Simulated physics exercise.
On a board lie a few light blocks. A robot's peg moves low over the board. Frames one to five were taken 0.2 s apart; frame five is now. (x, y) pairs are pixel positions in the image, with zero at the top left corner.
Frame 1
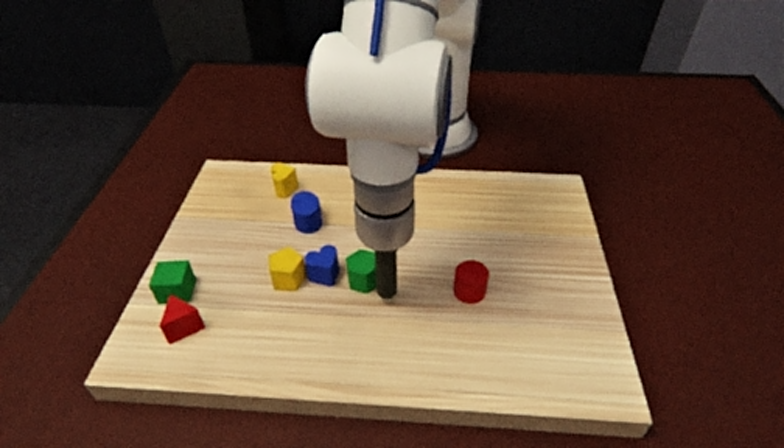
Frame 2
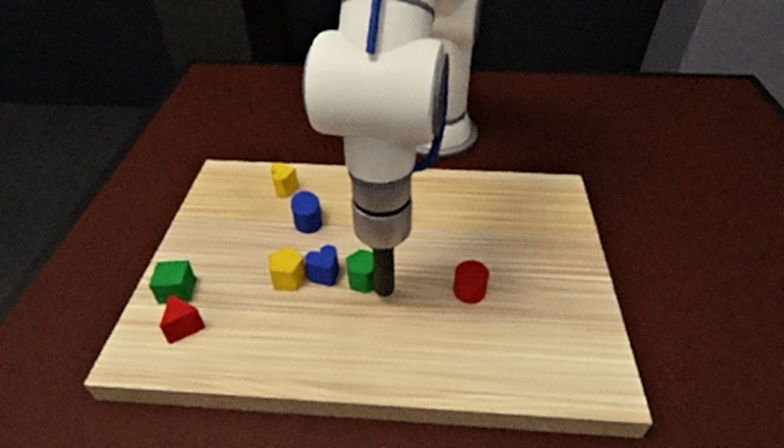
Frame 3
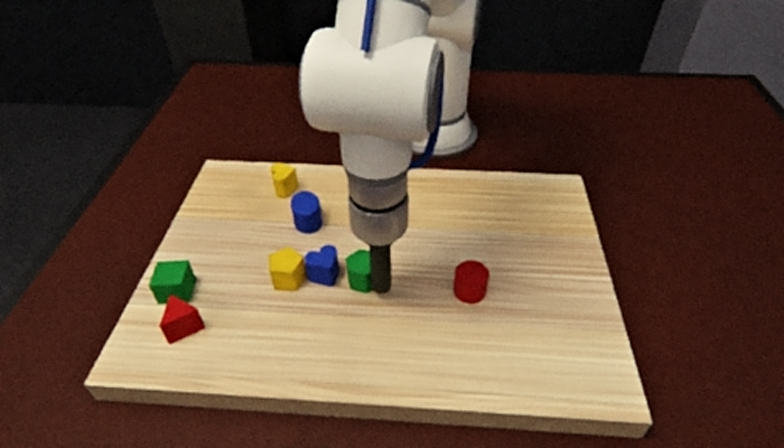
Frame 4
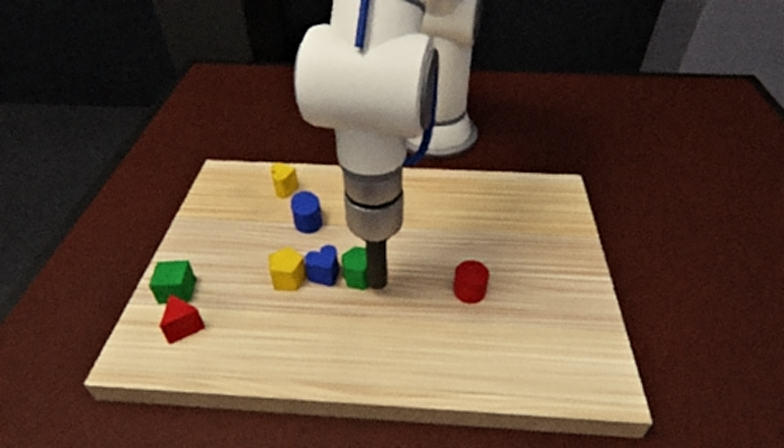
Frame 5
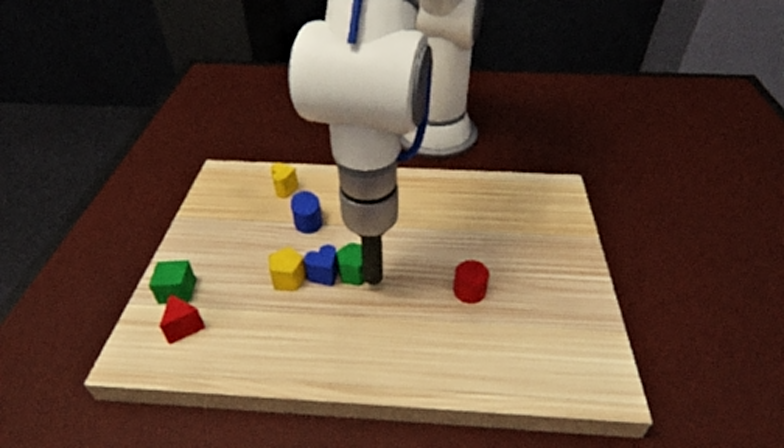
The video shows a robot arm with a dark peg low over a wooden board of small coloured blocks, moving slightly left and away from the viewer, nudging a green block a little left toward a blue heart-shaped block.
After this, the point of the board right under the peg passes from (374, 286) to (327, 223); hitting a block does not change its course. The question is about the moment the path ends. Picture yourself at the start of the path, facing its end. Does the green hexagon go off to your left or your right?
Picture yourself facing from the start of the path to its end: The green hexagon moves off to your left.
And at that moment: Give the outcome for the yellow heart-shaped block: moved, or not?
The push misses it.
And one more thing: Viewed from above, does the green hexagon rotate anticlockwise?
Yes, that is how it ends up.
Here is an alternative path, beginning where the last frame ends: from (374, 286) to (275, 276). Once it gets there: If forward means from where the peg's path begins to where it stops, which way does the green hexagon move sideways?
Facing from start to end, it shifts right.
On the path given first. One third of the way, peg (355, 254); yellow five-sided block (278, 261); blue heart-shaped block (311, 251), turned 55° anticlockwise; green hexagon (332, 236), turned 25° anticlockwise.
Two thirds of the way, peg (339, 234); yellow five-sided block (278, 261); blue heart-shaped block (310, 251), turned 55° anticlockwise; green hexagon (313, 225), turned 60° anticlockwise.
At the end, peg (325, 214); yellow heart-shaped block not moved; yellow five-sided block (278, 261); blue elliptical block (301, 200); blue heart-shaped block (310, 251), turned 55° anticlockwise; green hexagon (310, 225), turned 70° anticlockwise.
